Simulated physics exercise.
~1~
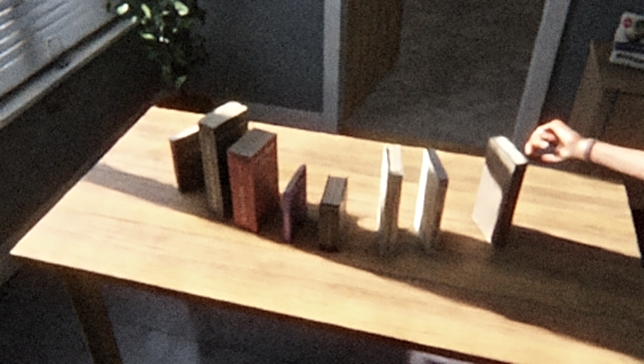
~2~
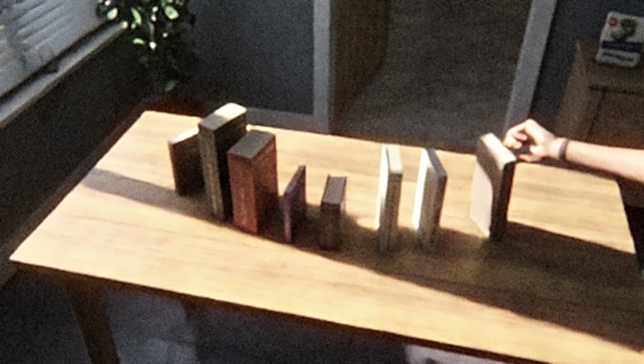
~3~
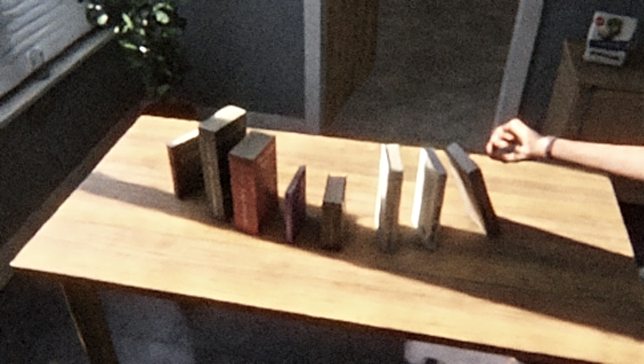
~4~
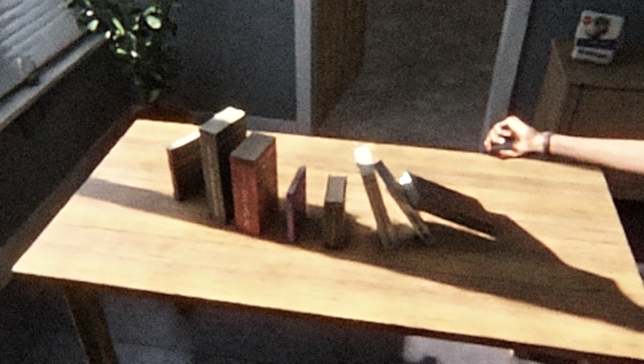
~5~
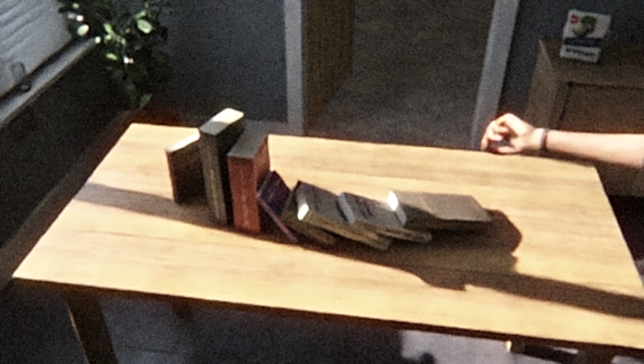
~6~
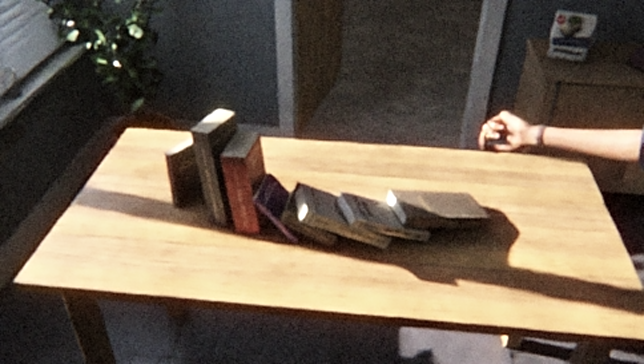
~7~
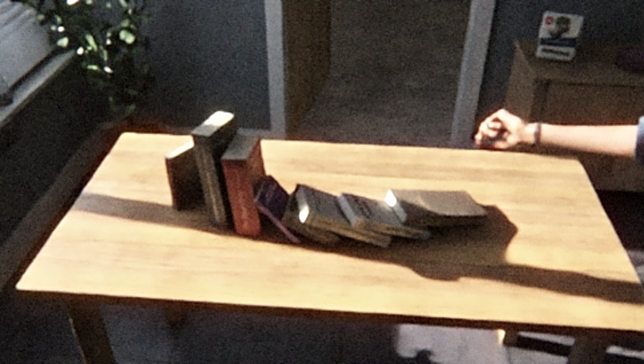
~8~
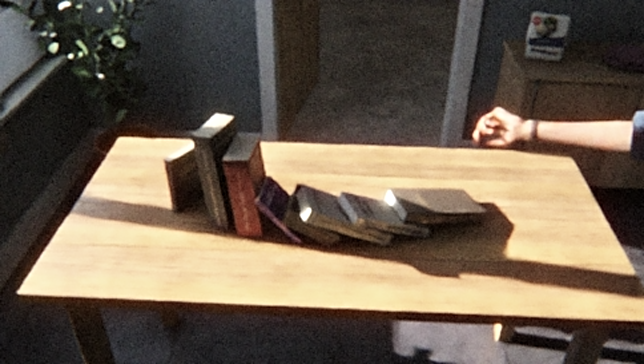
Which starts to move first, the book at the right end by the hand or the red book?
The book at the right end starts to move first, tipping to the left by the hand. The red book shifts only later, once the books between them have toppled or slumped towards it.
